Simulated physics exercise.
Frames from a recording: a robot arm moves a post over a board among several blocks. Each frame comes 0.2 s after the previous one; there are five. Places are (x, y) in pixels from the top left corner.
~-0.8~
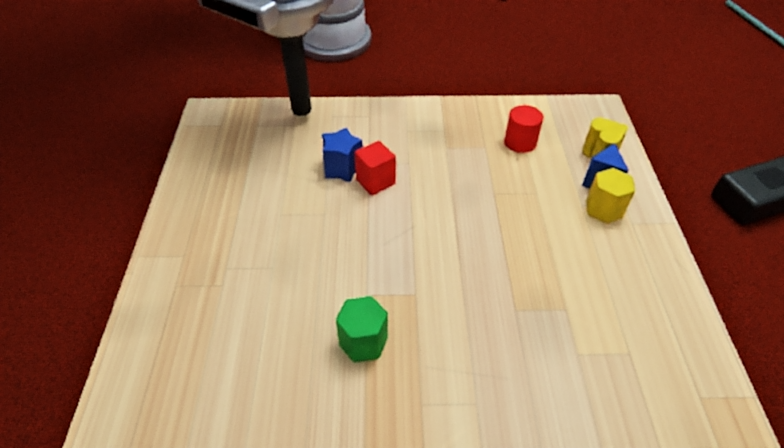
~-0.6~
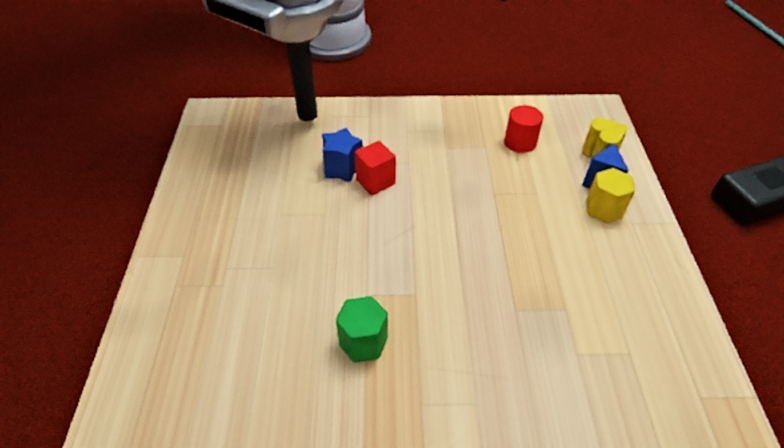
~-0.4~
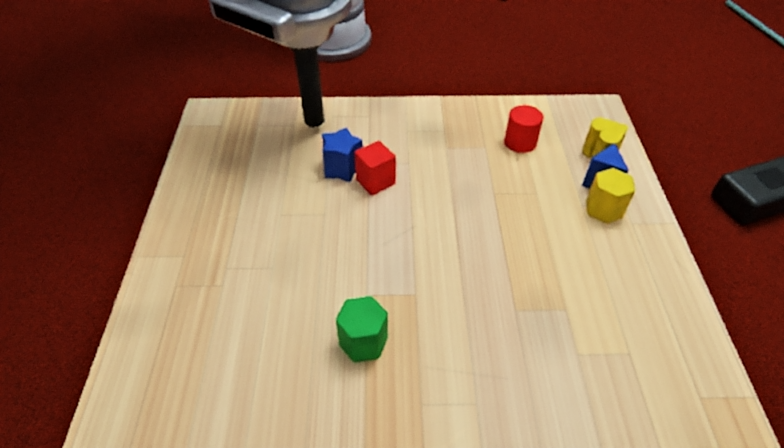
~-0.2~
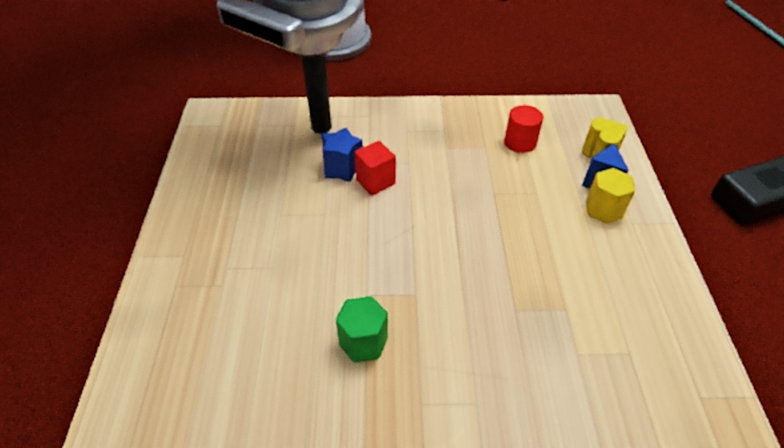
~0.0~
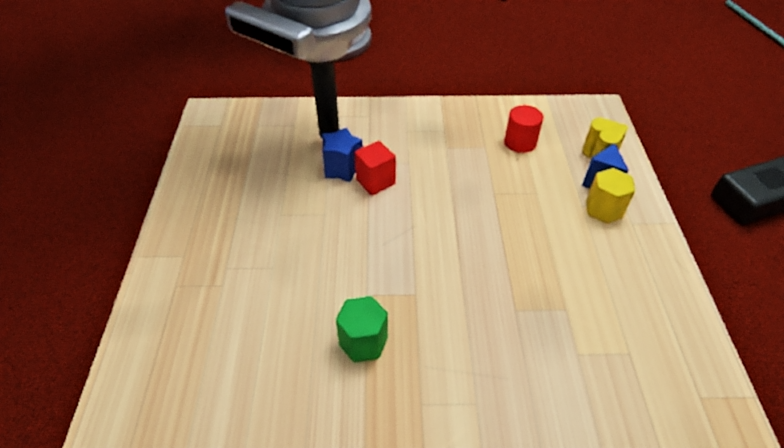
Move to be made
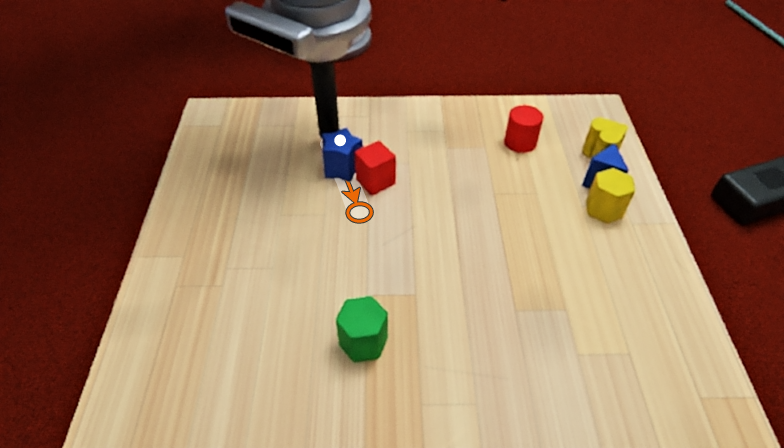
A robot arm slowly moved its black post a short way right and toward the viewer, up to a blue star beside a red block, while all the colored blocks on the wooden board stayed still.
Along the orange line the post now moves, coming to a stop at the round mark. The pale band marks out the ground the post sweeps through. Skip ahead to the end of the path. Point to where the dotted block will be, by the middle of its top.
Expect it around (367, 205).
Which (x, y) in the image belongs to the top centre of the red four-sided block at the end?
It should be at (395, 168) by then.
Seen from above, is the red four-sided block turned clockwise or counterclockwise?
It spins against the clock.
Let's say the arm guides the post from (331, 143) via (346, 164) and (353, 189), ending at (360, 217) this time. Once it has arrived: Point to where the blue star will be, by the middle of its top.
It comes to (352, 211).
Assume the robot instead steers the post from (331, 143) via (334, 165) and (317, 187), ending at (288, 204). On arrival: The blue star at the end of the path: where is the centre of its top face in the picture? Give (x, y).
It is going to be at (344, 164).
The line goes in a line from (331, 143) to (360, 212); the dot is on the blue star.
On the path given first. One third of the way, post at (340, 156); blue star at (347, 154); red four-sided block at (383, 159), turned 15° anticlockwise.
Two thirds of the way, post at (350, 179); blue star at (357, 179); red four-sided block at (395, 168), turned 65° anticlockwise.
At the end, post at (359, 204); blue star at (367, 205); red four-sided block at (395, 168), turned 65° anticlockwise.
